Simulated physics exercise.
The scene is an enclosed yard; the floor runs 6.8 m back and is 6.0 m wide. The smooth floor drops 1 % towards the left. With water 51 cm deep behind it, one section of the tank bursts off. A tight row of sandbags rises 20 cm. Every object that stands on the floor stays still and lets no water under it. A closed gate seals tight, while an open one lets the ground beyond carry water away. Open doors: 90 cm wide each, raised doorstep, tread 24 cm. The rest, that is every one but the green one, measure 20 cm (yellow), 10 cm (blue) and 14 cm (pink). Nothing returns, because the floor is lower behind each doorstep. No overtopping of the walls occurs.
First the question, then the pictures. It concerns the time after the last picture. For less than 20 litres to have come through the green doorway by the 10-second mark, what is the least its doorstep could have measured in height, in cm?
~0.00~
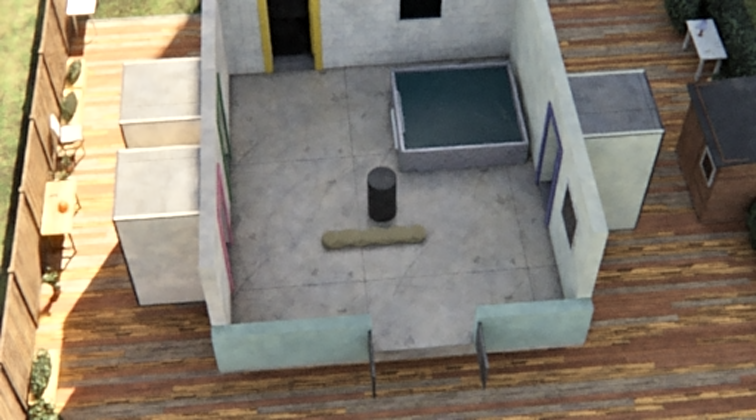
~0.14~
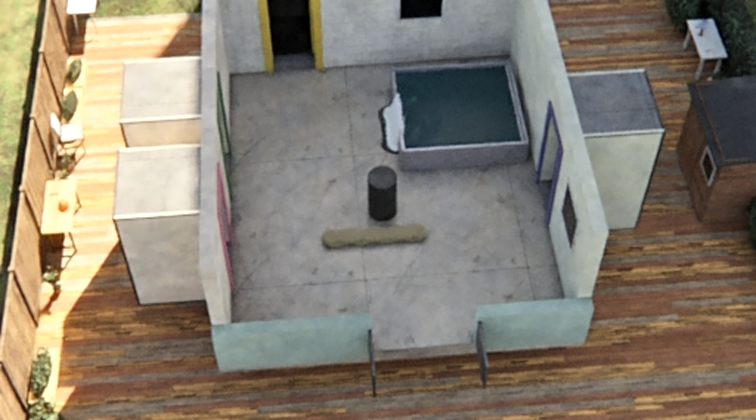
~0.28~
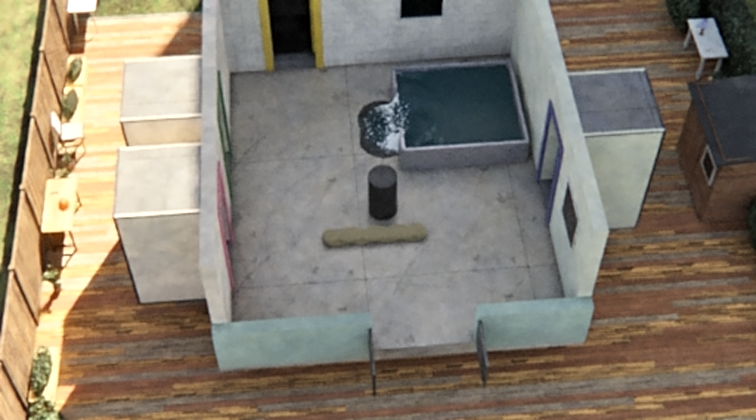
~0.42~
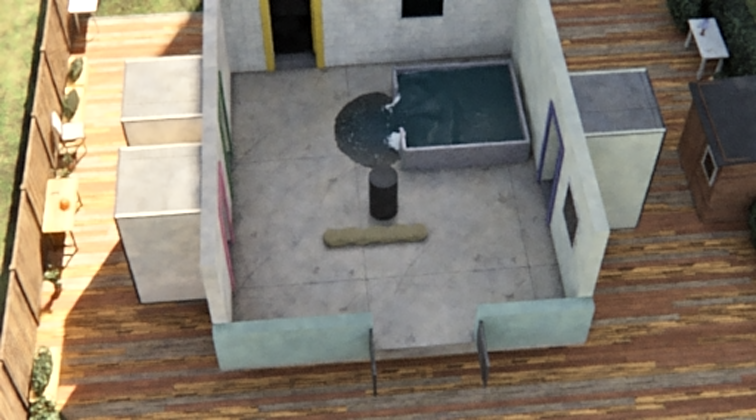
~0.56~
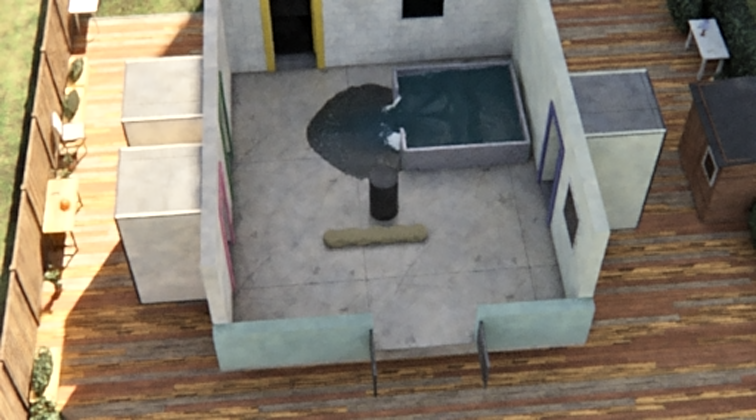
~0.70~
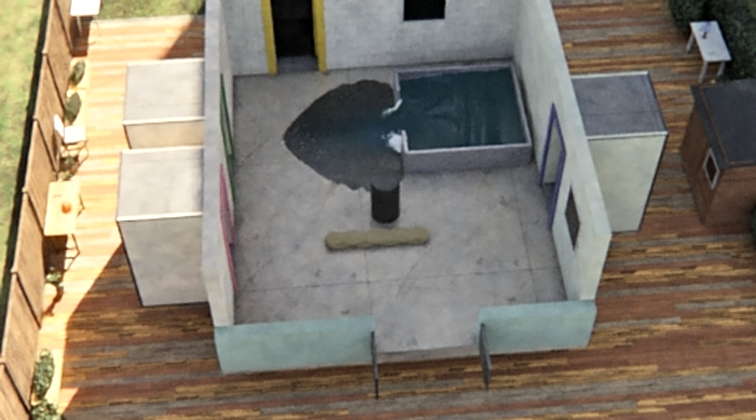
17 cm or so.
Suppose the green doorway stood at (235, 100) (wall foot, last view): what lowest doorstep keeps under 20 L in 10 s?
About 19 cm.
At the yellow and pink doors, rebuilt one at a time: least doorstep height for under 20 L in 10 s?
Roughly 12.0 cm for the yellow door and roughly 6.0 cm for the pink door.
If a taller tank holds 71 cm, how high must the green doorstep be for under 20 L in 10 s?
Then roughly 24 cm.
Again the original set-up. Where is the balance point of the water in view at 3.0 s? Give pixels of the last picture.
The balance point sits at roughly (376, 136).
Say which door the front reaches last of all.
The answer is the blue door.
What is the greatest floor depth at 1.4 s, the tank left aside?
About 32 cm.
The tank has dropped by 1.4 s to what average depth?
Around 39 centimetres.
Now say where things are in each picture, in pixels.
In the first picture, still water, 51 cm deep, in the tank at (457, 108); the green door at (224, 144) is dry.
In the second picture, the front is at (387, 146), 0.3 m from the gap at (399, 122); 0.2 m2 of floor is wet, 51 cm left at the back.
In the third picture, the gap is at (399, 122), the front 0.7 m out at (366, 147); the back of the tank holds 51 cm.
In the fourth picture, the front is at (343, 144), 1.2 m from the gap at (400, 122); 1.7 m2 of floor is wet, 51 cm left at the back.
In the fifth picture, the front is at (313, 140), 1.8 m from the gap at (401, 122); 2.8 m2 of floor is wet, 51 cm left at the back.
In the sixth picture, the front is at (290, 144), 2.3 m from the gap at (402, 125); 3.8 m2 of floor is wet, 51 cm left at the back; the green door at (228, 145), 3.6 m from the gap, is still 1.4 m from the nearest water.
After 1.4 s water covers 25 % of the floor, deepest (32 cm) near (394, 132); 10 cm at the green door, 0 litres in over its 21 cm doorstep.
After 3.0 s water covers 40 % of the floor, deepest (28 cm) near (242, 117); 20 cm at the green door, 0 litres in over its 21 cm doorstep.
After 10.0 s water covers 90 % of the floor, deepest (13 cm) near (235, 284); 11 cm at the green door, 1 litre in over its 21 cm doorstep.
At the green door as built, the water arrived by 1.4 s and peaked near 22 cm at 2.8 s.
With a doorstep of 15.5 cm, 31 litres would have come in within the 10 s; with 21 cm, 1 litre. So under 20 litres takes about 17 cm.
